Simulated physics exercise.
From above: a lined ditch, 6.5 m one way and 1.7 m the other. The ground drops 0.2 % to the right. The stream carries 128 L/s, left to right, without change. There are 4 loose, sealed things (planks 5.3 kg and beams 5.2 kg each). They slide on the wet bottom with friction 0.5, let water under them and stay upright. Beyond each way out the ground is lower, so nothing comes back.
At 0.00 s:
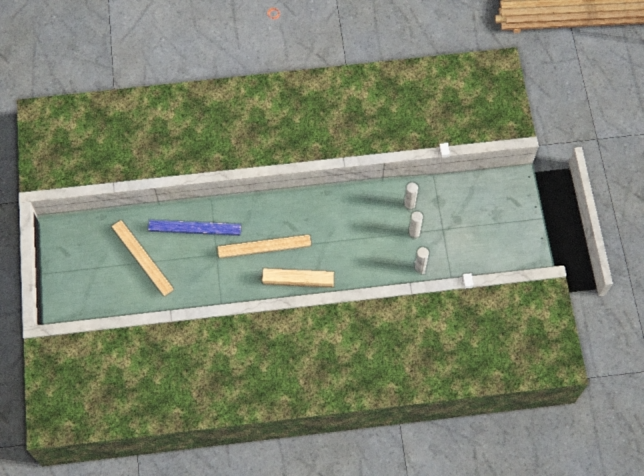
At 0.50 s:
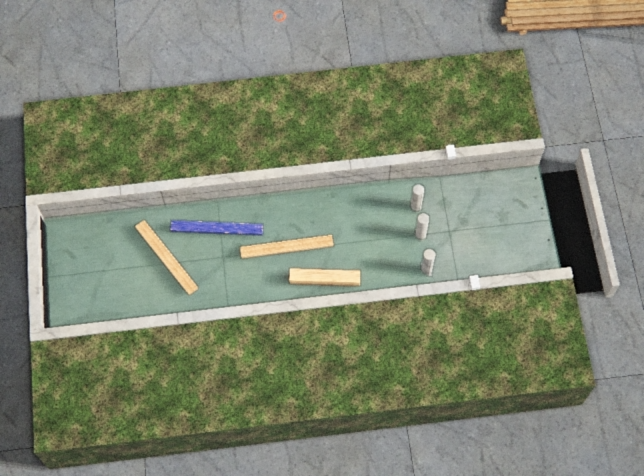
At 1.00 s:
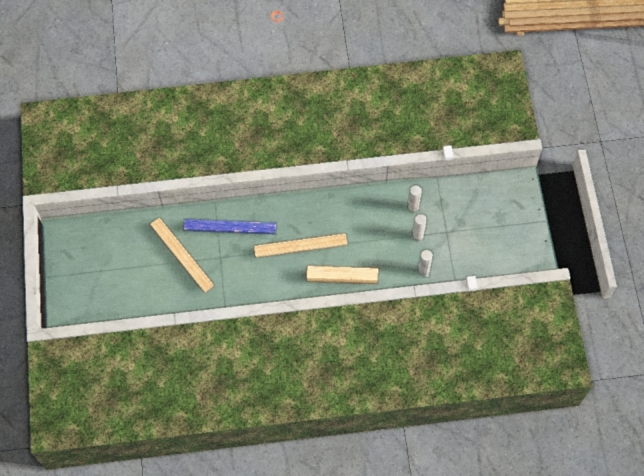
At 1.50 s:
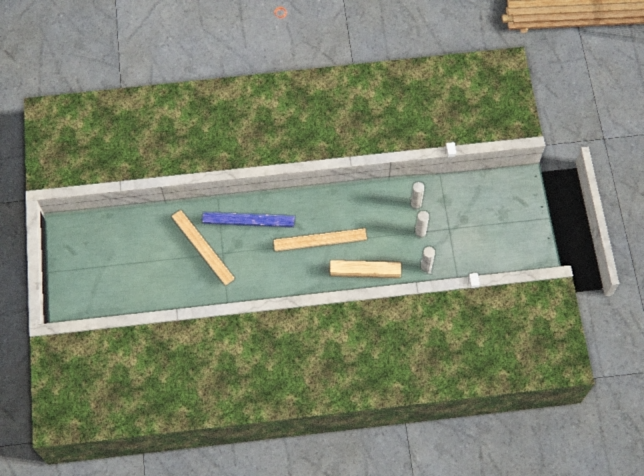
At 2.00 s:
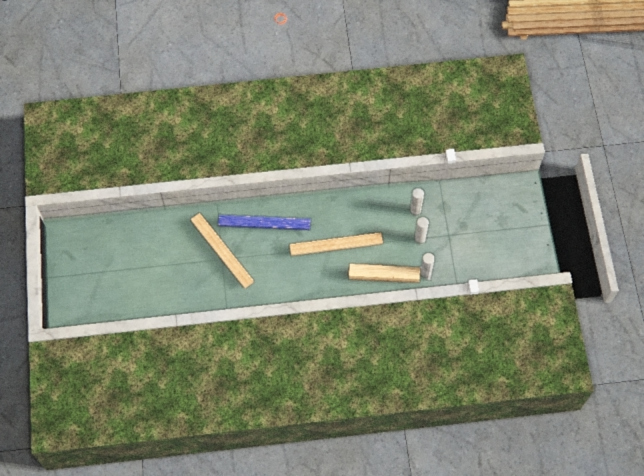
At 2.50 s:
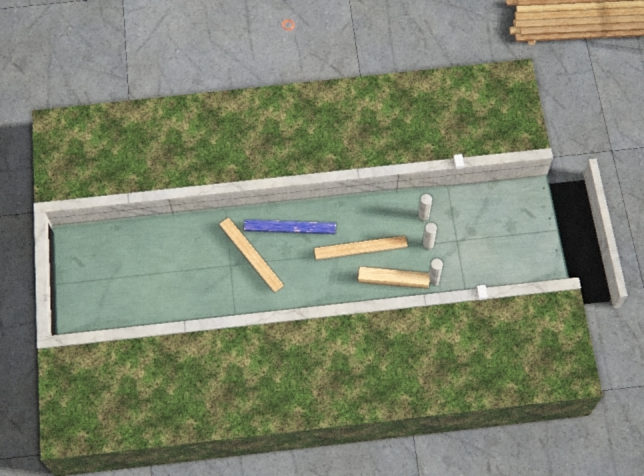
A blue plank and three tan pieces of wood drifted slowly to the right along a shallow, water-filled ditch between grassy banks, until the lowest tan piece came up against one of three short posts.
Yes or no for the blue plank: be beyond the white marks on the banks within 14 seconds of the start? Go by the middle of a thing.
Blue plank gets past.
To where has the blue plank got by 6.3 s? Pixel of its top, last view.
Around (382, 199).
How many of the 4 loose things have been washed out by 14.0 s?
By then 3.
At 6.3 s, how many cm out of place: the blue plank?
About 250 cm.
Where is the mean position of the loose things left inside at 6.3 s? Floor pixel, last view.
Near (397, 235).
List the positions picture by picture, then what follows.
The blue plank at (195, 227) floats; 13 cm deep round most things; 0 of 4 have shifted, in the first frame.
The blue plank at (217, 227), afloat, 21 cm from its start; 14 cm deep round most things; 4 of 4 have shifted, in the second frame.
The blue plank at (230, 226) floats, 42 cm from its start; about 1380 L in view; 4 of 4 have shifted, in the third frame.
The blue plank at (248, 219) floats, 63 cm from its start; about 1380 L in view; 4 of 4 have shifted, in the fourth frame.
The blue plank at (264, 222), afloat, 85 cm from its start; about 1380 L in view; 4 of 4 have shifted, in the fifth frame.
The blue plank at (290, 226) floats, 108 cm from its start; about 1380 L in view; 4 of 4 have shifted, in the sixth frame.
After 3.5 s the blue plank is near (325, 220), 1.5 m from its start, afloat; 0 of 4 are over the mark; 4 afloat.
After 6.3 s the blue plank is near (382, 199), 2.3 m from its start, afloat; 0 of 4 are over the mark; 4 afloat.
After 10.0 s the blue plank has gone out; 3 of 4 are over the mark; 1 afloat.
After 14.0 s the blue plank has gone out; 3 of 4 are over the mark; 1 afloat.
